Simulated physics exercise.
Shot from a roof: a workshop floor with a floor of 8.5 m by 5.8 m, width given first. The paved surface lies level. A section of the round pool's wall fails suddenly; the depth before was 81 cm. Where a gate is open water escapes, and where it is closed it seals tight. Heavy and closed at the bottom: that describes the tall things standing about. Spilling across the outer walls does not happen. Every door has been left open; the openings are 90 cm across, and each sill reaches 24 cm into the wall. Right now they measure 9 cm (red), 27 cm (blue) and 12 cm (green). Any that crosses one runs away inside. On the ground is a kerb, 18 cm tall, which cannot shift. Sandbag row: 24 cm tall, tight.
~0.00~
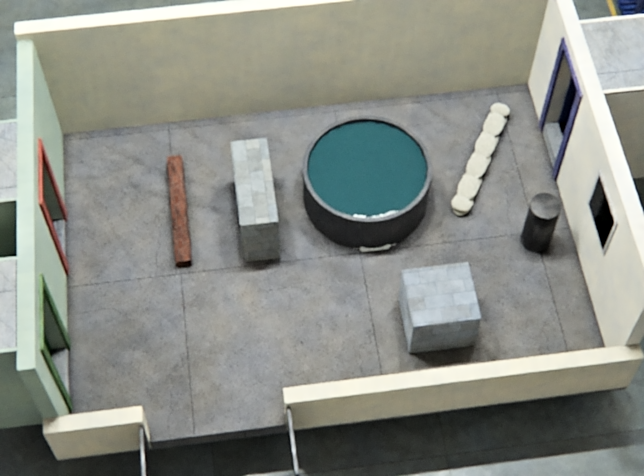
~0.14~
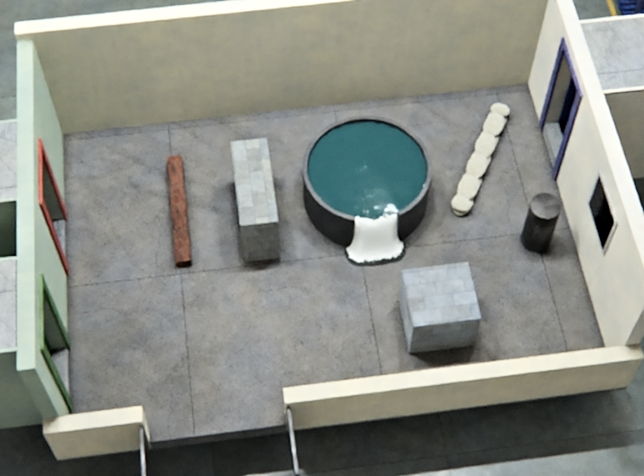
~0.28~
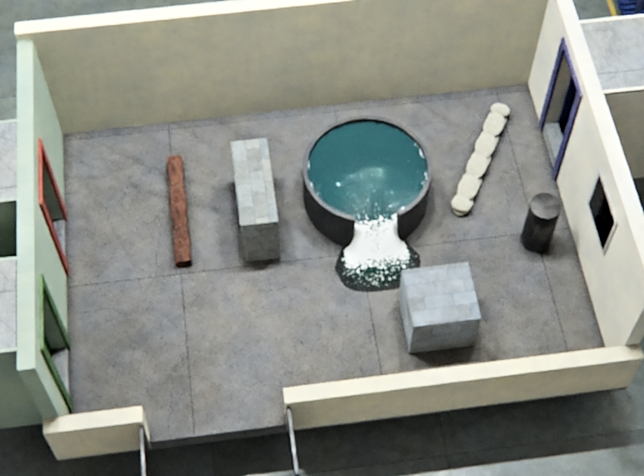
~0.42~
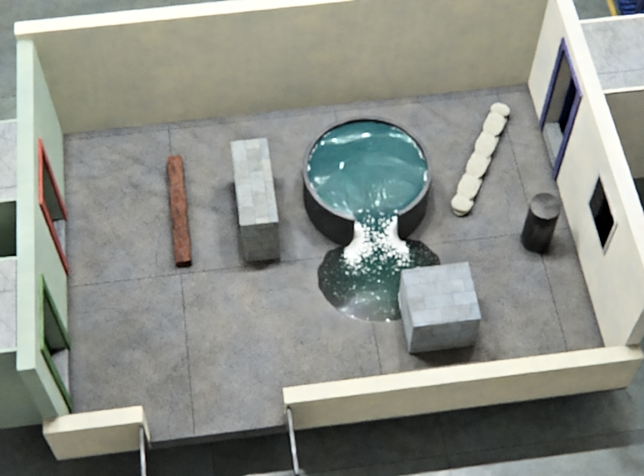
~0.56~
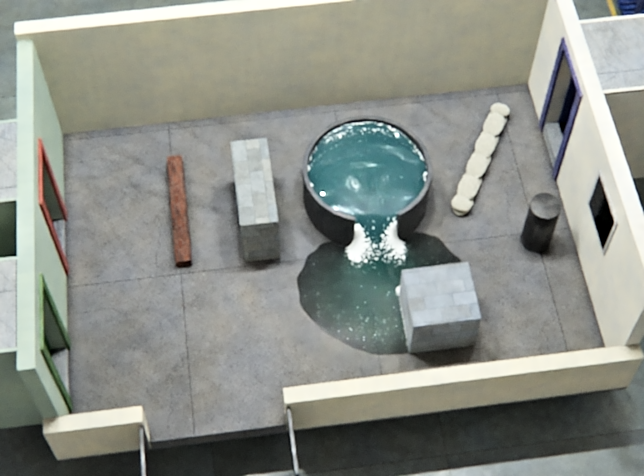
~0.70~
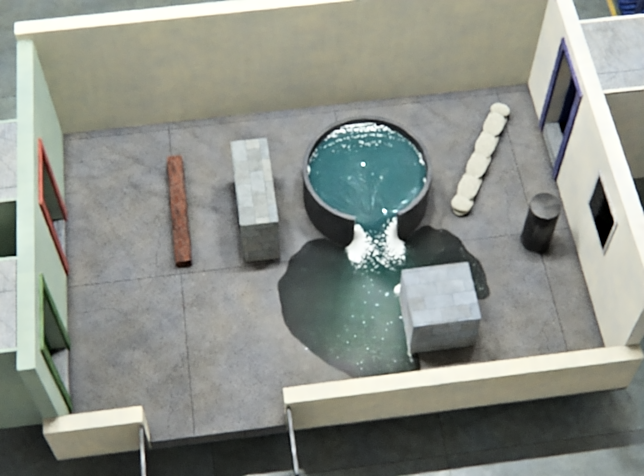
Water lies still in a round pool on a grey paved floor, then bursts white through the near side of its wall. It pours onto the paving and spreads as a widening dark puddle, reaching around the pale grey block in front, while the pool's surface ripples and foams.
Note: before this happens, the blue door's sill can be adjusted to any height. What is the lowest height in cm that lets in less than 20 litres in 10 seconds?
7.5 cm.
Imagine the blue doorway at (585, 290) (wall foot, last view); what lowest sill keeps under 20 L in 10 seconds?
It needs about 12.0 cm.
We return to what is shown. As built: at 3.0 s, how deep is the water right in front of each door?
Depths in cm: Red 0, blue 8, green 1.
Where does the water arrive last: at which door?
Last in line is the red door.
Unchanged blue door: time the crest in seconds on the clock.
The level tops out near 7.5 seconds.
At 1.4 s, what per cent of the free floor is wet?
Some 20 per cent of it.
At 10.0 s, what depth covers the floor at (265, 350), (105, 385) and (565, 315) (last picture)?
Roughly 3, 5 and 6 cm, in turn.
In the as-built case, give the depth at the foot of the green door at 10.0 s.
A ruler would read roughly 5.5 cm.
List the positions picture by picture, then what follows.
In the first frame, still water, 81 cm deep, in the round pool at (367, 170); the blue door at (558, 118) is dry.
In the second frame, water pours out at (376, 235) and has run 0.3 m, to (358, 262); about 8 cm deep outside, 81 cm at the back.
In the third frame, the gap is at (375, 237), the front 0.8 m out at (362, 287); the back of the round pool holds 81 cm.
In the fourth frame, water pours out at (375, 238) and has run 1.4 m, to (382, 317); about 8 cm deep outside, 81 cm at the back.
In the fifth frame, water pours out at (375, 238) and has run 2.0 m, to (403, 349); about 6 cm deep outside, 74 cm at the back.
In the sixth frame, water pours out at (375, 237) and has run 2.5 m, to a hidden place; about 4 cm deep outside, 67 cm at the back; 2.6 m in a straight line remain to the blue door at (558, 118).
After 1.4 s water covers 20 % of the floor, deepest (45 cm) near (400, 292); it has not reached the blue door.
After 3.0 s water covers 45 % of the floor, deepest (30 cm) near (400, 292); 8 cm at the blue door, 0 litres in over its 27 cm sill.
After 10.0 s water covers 90 % of the floor, deepest (12 cm) near (530, 92); 8 cm at the blue door, 0 litres in over its 27 cm sill.
At the blue door as built, the water arrived by 2.5 s and peaked near 12 cm at 7.4 s.
With a sill of 7 cm, 26 litres would have come in within the 10 s; with 8.5 cm, 13 litres. So under 20 litres takes about 7.5 cm.
